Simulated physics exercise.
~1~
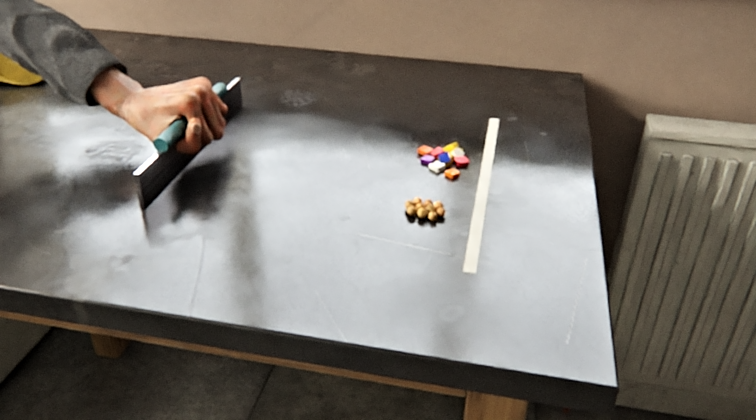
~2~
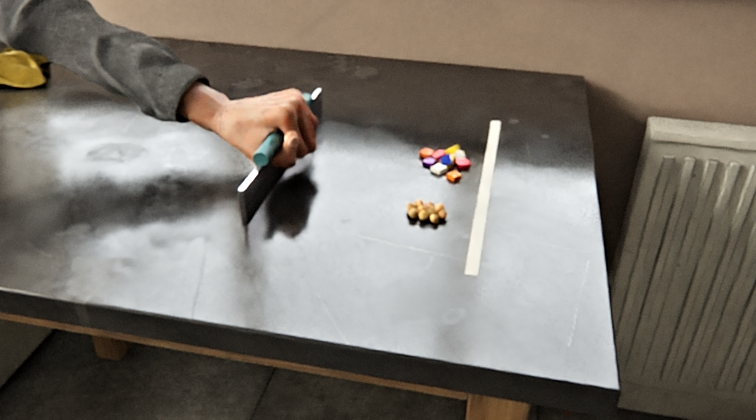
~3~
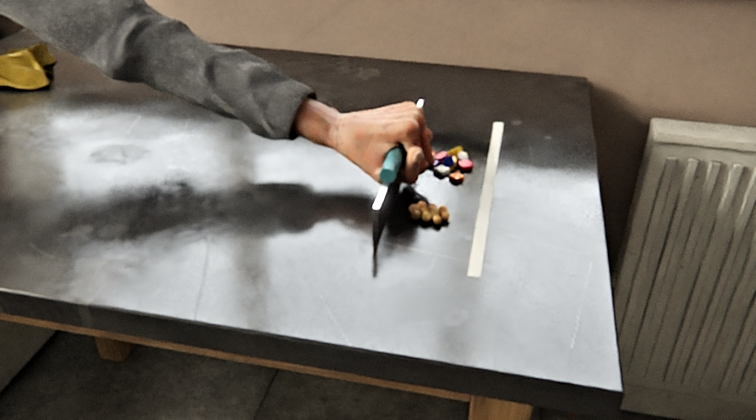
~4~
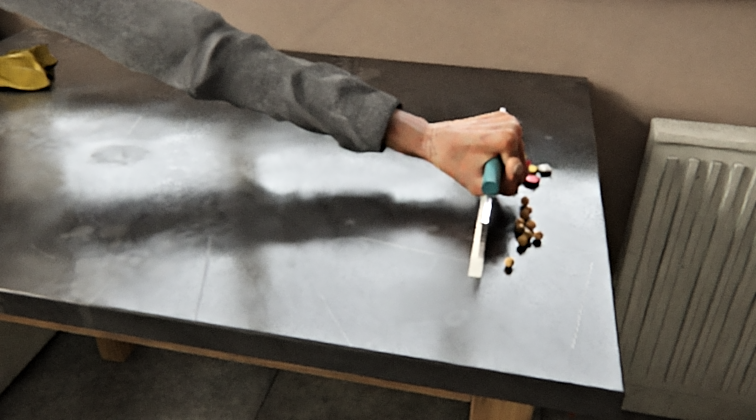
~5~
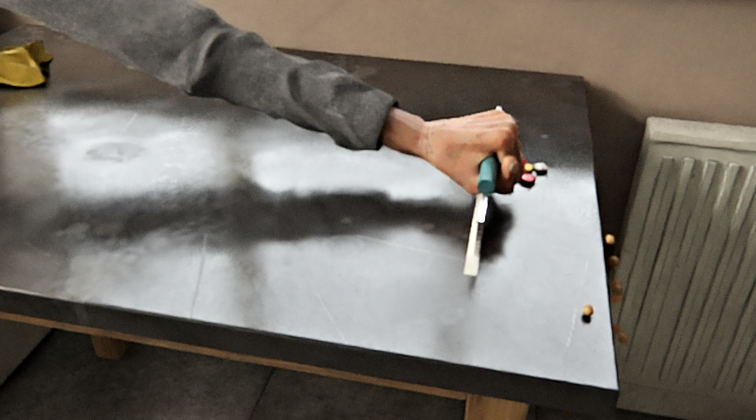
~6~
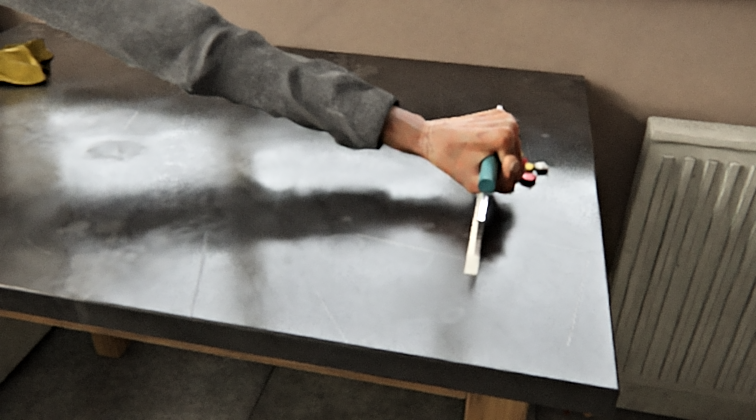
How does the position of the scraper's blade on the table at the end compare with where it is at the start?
At the start the blade is on the left part of the table, well short of the two clusters. At the end it is much farther right, resting at the white strip of tape.
